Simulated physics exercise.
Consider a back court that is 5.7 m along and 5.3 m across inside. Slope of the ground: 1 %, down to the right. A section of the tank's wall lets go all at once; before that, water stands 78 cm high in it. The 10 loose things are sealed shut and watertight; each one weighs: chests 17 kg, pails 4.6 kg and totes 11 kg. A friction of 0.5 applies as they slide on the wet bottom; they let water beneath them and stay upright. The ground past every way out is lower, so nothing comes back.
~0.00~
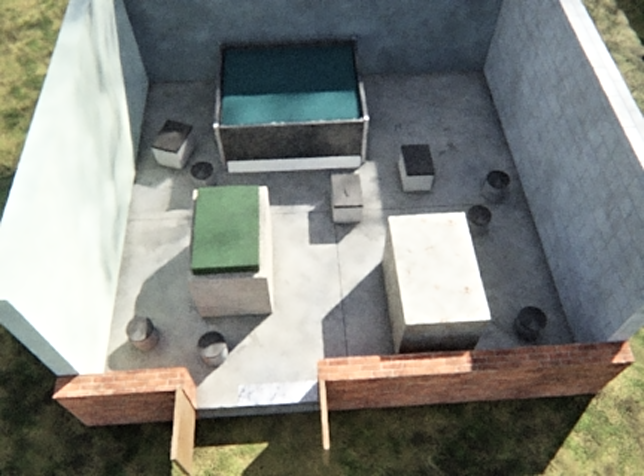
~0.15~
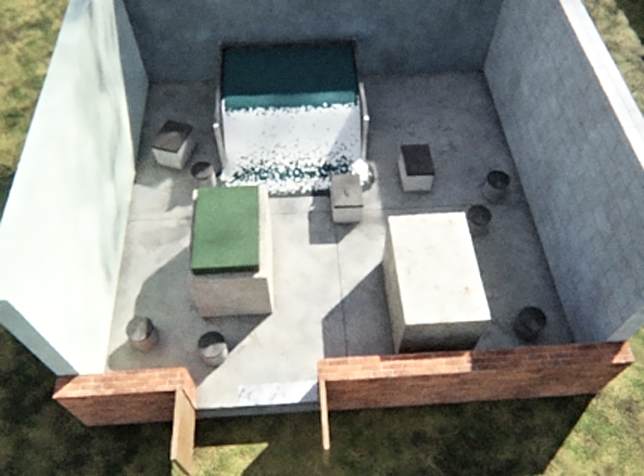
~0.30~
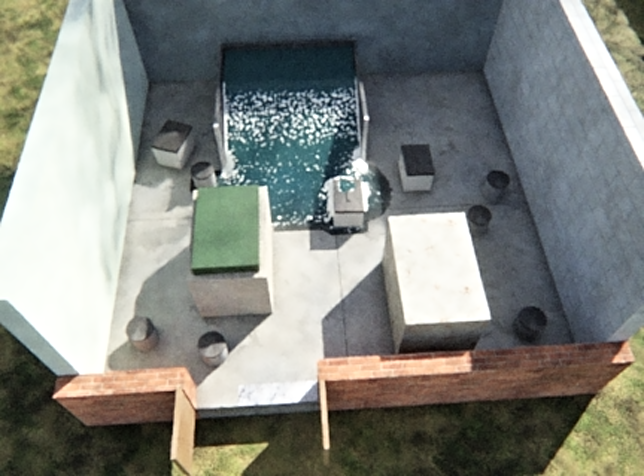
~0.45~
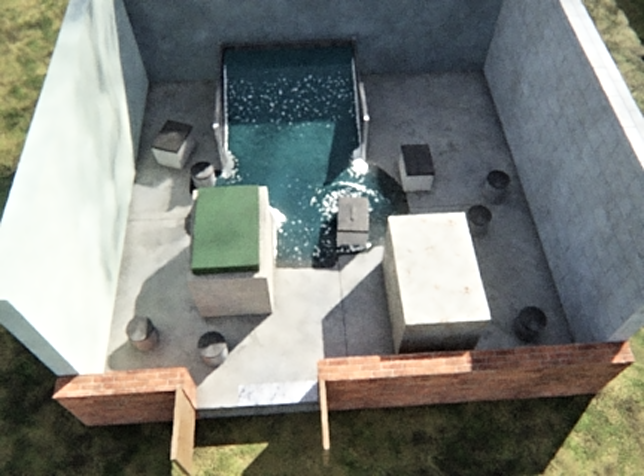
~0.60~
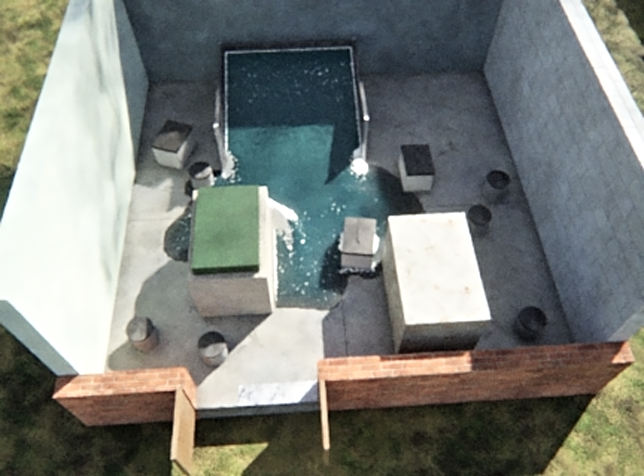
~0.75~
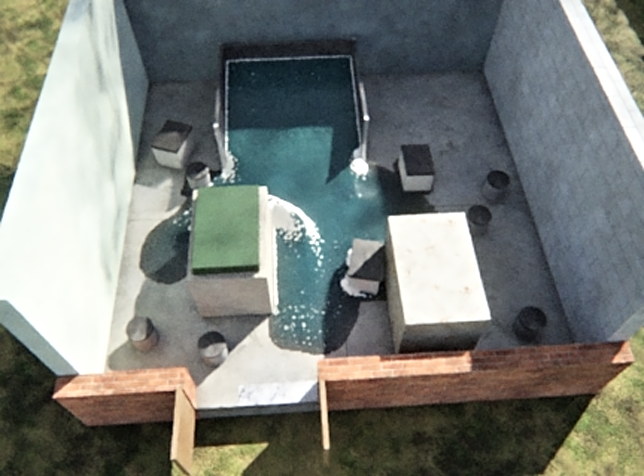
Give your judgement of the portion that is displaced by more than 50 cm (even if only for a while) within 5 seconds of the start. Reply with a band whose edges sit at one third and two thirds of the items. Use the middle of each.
Band: Two thirds or above.
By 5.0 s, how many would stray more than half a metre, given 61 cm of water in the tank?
Then 7.
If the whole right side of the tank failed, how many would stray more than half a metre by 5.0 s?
Then it comes to 4.
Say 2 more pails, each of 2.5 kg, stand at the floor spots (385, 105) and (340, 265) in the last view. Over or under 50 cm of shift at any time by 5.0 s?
In that order: Under, over.
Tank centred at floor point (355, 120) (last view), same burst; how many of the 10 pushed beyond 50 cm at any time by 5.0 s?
The count would be 5.
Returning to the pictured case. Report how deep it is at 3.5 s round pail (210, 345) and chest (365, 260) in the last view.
Close to 16 and 15 centimetres.
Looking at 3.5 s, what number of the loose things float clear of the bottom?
Tally: 5 of them.
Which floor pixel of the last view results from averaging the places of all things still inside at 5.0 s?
The average lands around (314, 212).
After 1.1 s 2 of 10 are over 50 cm from their spots; 0 afloat.
After 2.2 s 3 of 10 are over 50 cm from their spots; 1 afloat.
After 3.5 s 6 of 10 are over 50 cm from their spots; 5 afloat.
After 5.0 s 6 of 10 are over 50 cm from their spots, and 8 have been at some point; 7 afloat.
